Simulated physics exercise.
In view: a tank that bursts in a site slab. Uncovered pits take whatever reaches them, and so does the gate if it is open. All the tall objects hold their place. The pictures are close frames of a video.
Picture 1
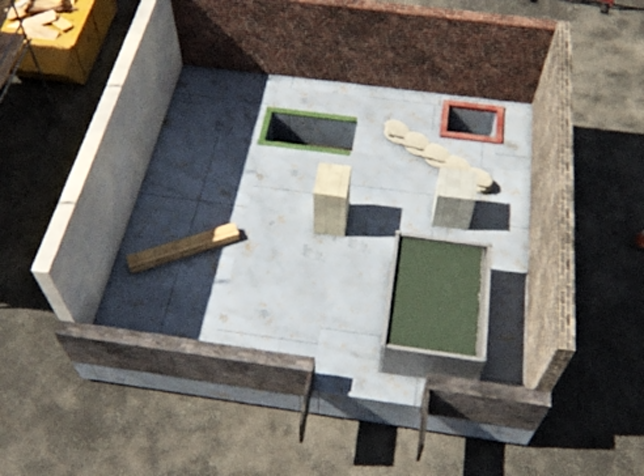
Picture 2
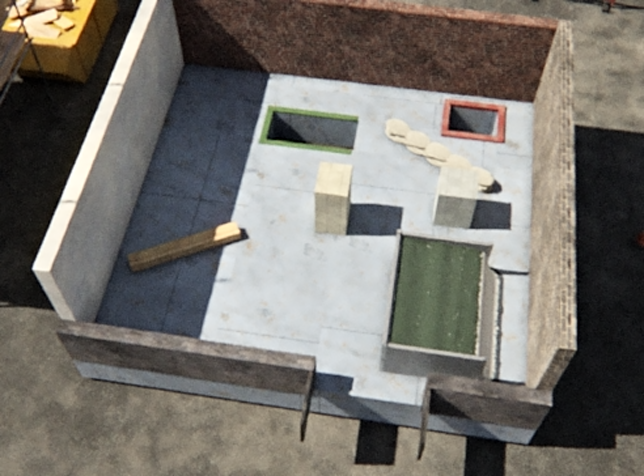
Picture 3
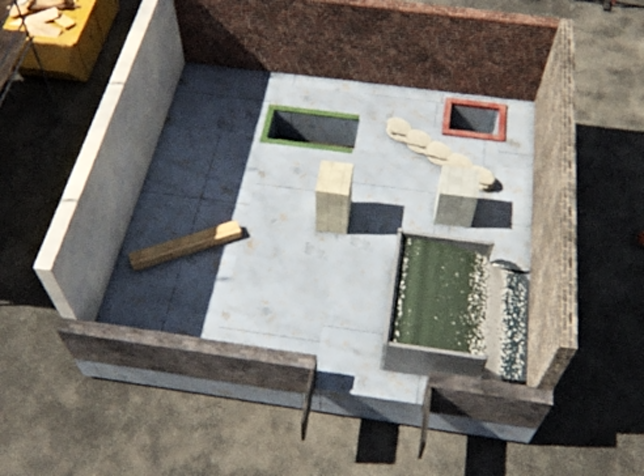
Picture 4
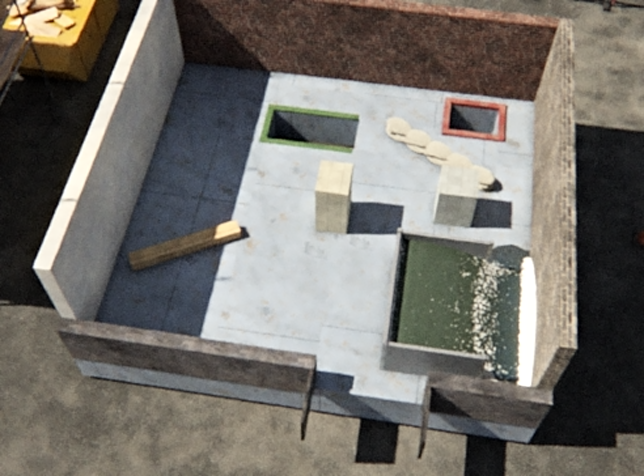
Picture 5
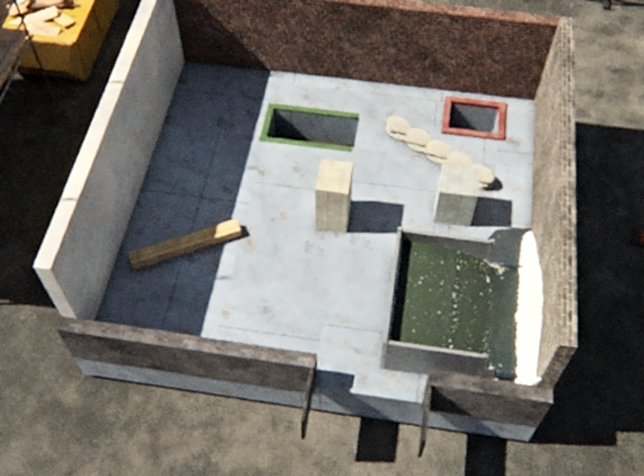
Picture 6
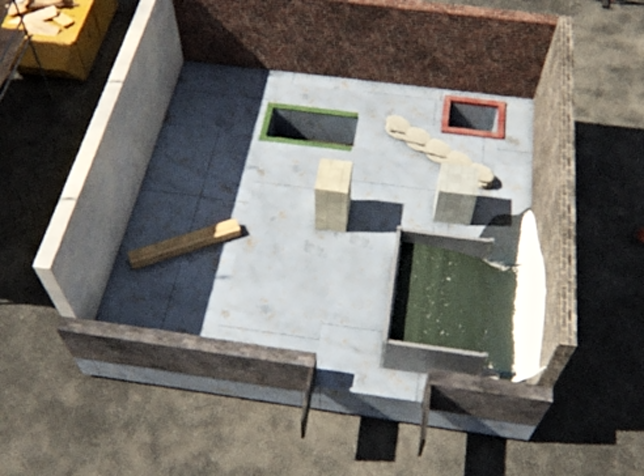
Green water bursts from the tank's right side, foaming white and spreading along the brick wall.
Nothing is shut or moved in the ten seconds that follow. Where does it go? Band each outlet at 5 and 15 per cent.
In the end: The gate takes between 5 and 15 %; the green pit takes between 5 and 15 %; the red pit takes over 15 %.
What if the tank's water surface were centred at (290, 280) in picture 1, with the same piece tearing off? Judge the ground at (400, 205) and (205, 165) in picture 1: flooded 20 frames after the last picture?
One after the other: Covered, free of water.
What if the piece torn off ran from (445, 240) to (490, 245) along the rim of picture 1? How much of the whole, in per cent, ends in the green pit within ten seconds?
Parts in a hundred: Green 14.
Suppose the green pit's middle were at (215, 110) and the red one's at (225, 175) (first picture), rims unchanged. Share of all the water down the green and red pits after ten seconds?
Per cent: Green 20, red 0.
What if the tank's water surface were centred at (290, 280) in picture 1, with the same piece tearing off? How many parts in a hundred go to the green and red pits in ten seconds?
Roughly, in per cent: Green 14, red 10.
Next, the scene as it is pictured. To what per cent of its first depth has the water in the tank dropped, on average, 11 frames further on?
Near 40 in a hundred.
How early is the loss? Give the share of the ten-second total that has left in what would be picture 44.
Near 70 in a hundred.
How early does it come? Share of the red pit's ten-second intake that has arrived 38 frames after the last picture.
About 70 per cent.
A moment on, water covers 15 % of the floor; the gate 0 %, the green pit 0 %, the red pit 0 %.
Next, water covers 25 % of the floor; the gate 3 %, the green pit 0 %, the red pit 2 %.
Then, water covers 40 % of the floor; the gate 6 %, the green pit 1 %, the red pit 6 %.
Later, water covers 55 % of the floor; the gate 9 %, the green pit 4 %, the red pit 15 %.
In the end, water covers 65 % of the floor; the gate 12 %, the green pit 8 %, the red pit 22 %.
